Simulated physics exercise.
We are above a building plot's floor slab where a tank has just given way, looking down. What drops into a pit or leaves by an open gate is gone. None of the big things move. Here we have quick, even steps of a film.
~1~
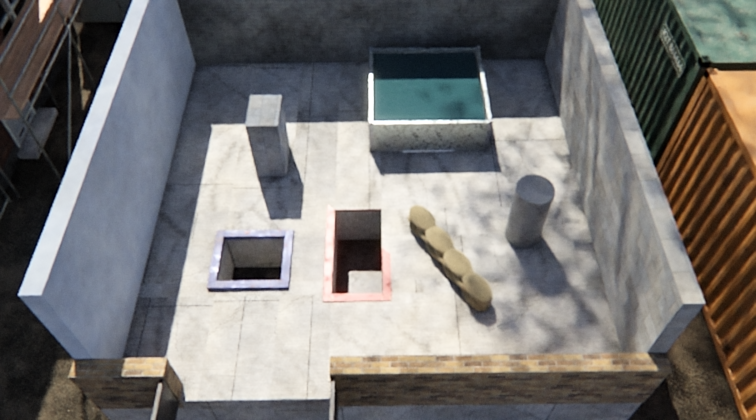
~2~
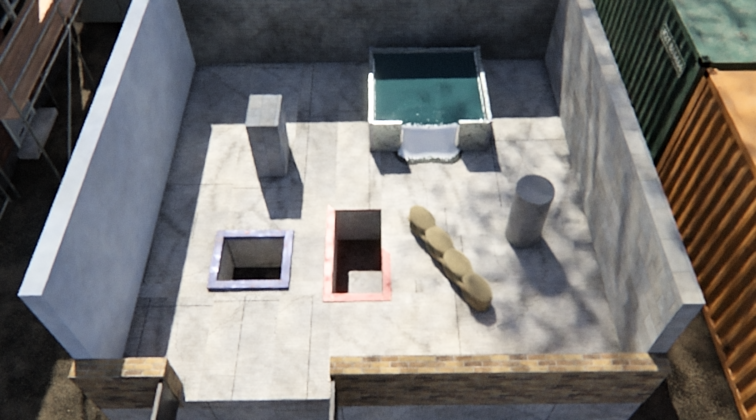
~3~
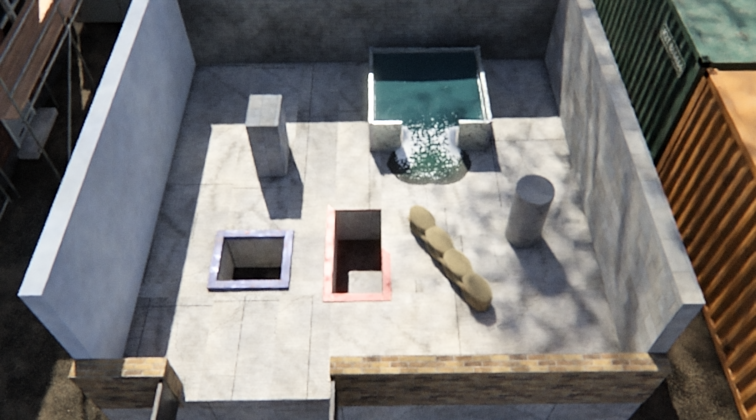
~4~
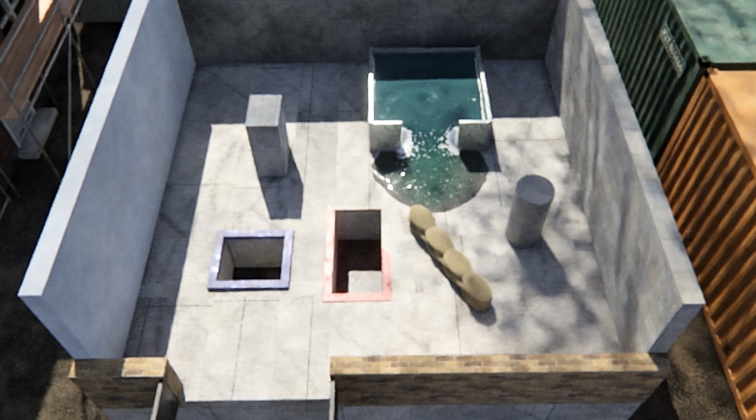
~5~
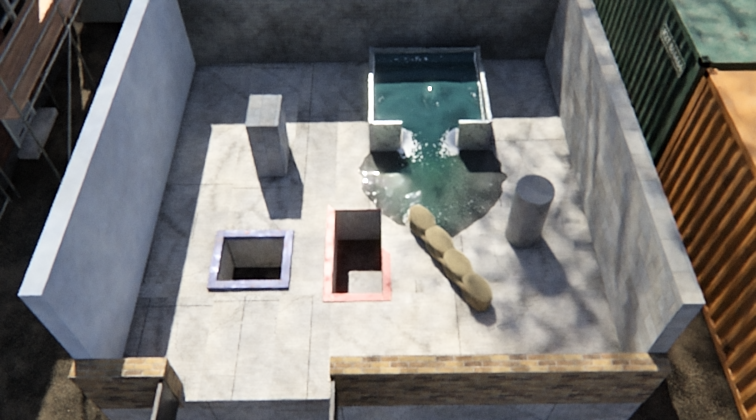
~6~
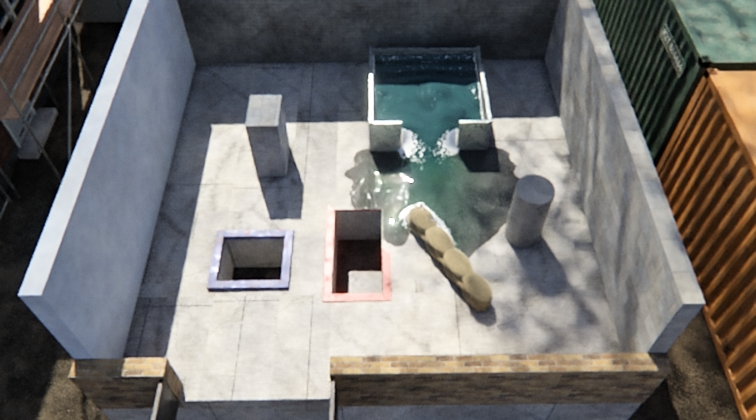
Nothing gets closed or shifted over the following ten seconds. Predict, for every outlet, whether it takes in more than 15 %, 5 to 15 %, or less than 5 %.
My prediction: The gate never reaches five per cent; the red pit clears fifteen per cent; the blue pit never reaches five per cent.
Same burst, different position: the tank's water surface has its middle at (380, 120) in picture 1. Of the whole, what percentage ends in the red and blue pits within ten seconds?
Estimated shares - red: Some 60 in a hundred; blue: Some 0 in a hundred.
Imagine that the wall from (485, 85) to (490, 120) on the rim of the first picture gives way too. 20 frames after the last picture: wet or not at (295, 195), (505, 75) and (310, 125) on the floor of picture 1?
Note, points one to three: Unreached / reached and soaked / unreached.
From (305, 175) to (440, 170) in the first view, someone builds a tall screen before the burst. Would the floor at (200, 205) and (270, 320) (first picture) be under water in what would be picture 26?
In the listed order, the first spot is spared and the second is spared.
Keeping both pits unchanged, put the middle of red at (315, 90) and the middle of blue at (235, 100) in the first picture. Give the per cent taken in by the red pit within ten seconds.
Share for red: 0 in a hundred.
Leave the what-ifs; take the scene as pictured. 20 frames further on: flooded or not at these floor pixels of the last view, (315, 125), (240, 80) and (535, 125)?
One by one: Left dry / left dry / left dry.
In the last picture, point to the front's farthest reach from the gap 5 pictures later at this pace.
Look around (544, 340).
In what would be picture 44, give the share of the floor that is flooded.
Roughly 45 %.
A moment on, water covers 15 % of the floor; the gate 0 %, the red pit 4 %, the blue pit 0 %.
Next, water covers 20 % of the floor; the gate 0 %, the red pit 10 %, the blue pit 0 %.
Then, water covers 25 % of the floor; the gate 0 %, the red pit 16 %, the blue pit 0 %.
Later, water covers 45 % of the floor; the gate 0 %, the red pit 24 %, the blue pit 0 %.
In the end, water covers 60 % of the floor; the gate 2 %, the red pit 33 %, the blue pit 0 %.
